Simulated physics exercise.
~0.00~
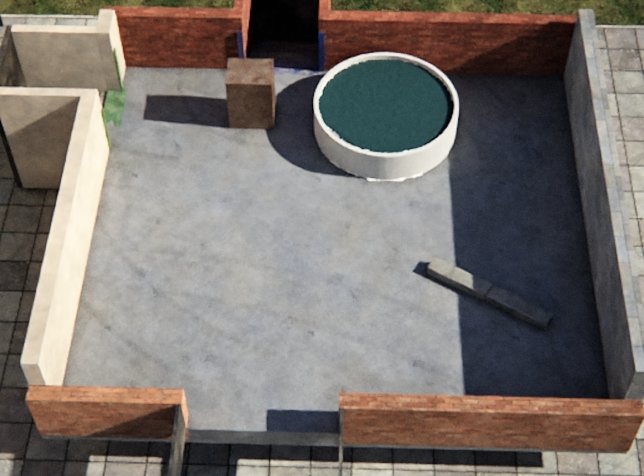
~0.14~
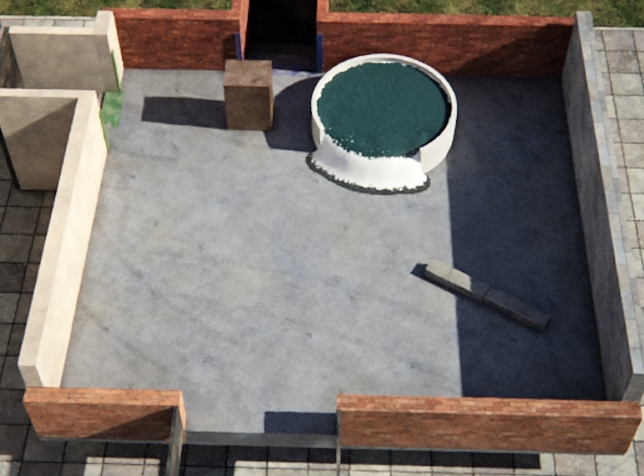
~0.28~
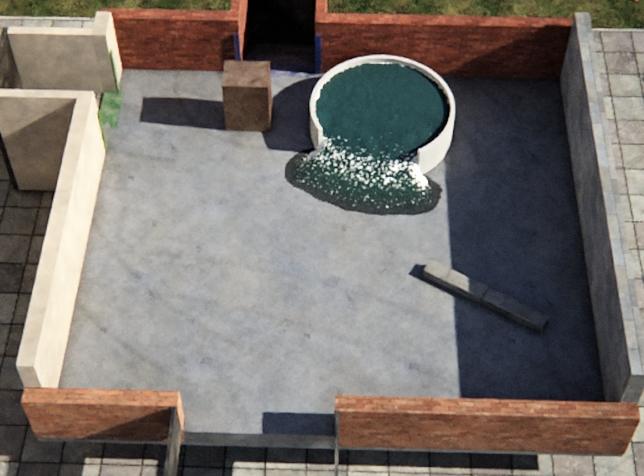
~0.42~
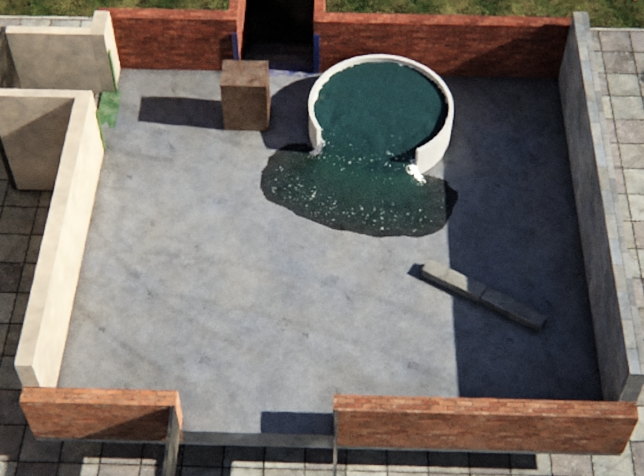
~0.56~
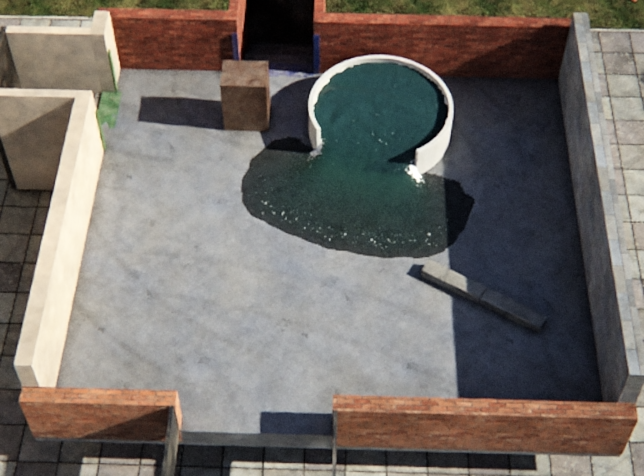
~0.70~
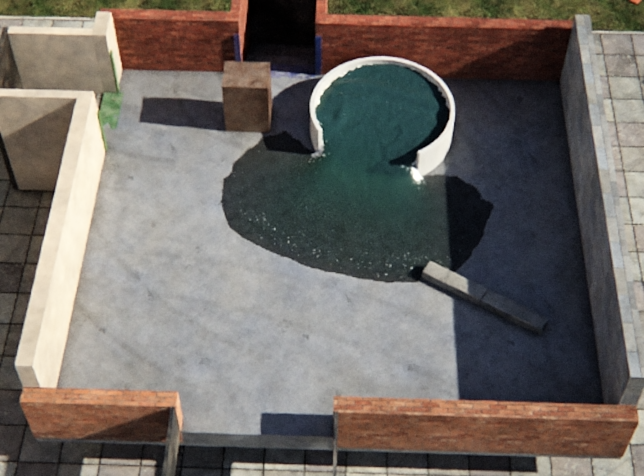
The clip opens on a walled grey floor seen from above, with still, dark green water in a round white tank near the back. The tank's front gives way and water bursts out in white froth, then spreads forward and sideways in a widening dark pool, reaching the near end of a low block on the right.
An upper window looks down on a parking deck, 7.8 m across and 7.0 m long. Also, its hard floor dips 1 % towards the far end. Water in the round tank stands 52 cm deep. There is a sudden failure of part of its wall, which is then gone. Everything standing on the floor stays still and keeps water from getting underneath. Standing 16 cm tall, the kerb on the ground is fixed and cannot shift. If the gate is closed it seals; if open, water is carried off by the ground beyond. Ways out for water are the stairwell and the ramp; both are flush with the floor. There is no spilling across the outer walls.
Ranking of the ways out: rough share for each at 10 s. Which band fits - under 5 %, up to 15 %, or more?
The gate takes in over 15 %. The stair shaft (marked blue) takes in not even 5 %. The basement ramp (marked green) takes in under 5 %.
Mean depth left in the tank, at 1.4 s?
Average depth: About 31 cm.
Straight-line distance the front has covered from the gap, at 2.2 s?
Some 4.8 metres from the gap.
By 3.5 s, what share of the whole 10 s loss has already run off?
Roughly 30 %.
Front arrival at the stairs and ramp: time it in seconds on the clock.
Arrival: Stairs not in the 10 s, ramp 5.0 s.
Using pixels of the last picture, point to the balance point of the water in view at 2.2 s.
I'd say somewhere around (350, 208).
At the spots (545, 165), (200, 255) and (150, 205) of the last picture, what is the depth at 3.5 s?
Depths: About 0, 3 and 1 centimetres.
After 1.4 s water covers 30 % of the floor and is deepest (20 cm) near (365, 187); gone so far, the gate 0 %, the stair shaft (marked blue) 0 %, the basement ramp (marked green) 0 %.
After 2.2 s water covers 50 % of the floor and is deepest (18 cm) near (422, 269); gone so far, the gate 0 %, the stair shaft (marked blue) 0 %, the basement ramp (marked green) 0 %.
After 3.5 s water covers 60 % of the floor and is deepest (28 cm) near (52, 412); gone so far, the gate 7 %, the stair shaft (marked blue) 0 %, the basement ramp (marked green) 0 %.
After 6.0 s water covers 70 % of the floor and is deepest (10 cm) near (224, 373); gone so far, the gate 17 %, the stair shaft (marked blue) 0 %, the basement ramp (marked green) 0 %.
After 10.0 s water covers 90 % of the floor and is deepest (7 cm) near (141, 81); gone so far, the gate 22 %, the stair shaft (marked blue) 0 %, the basement ramp (marked green) 1 %.
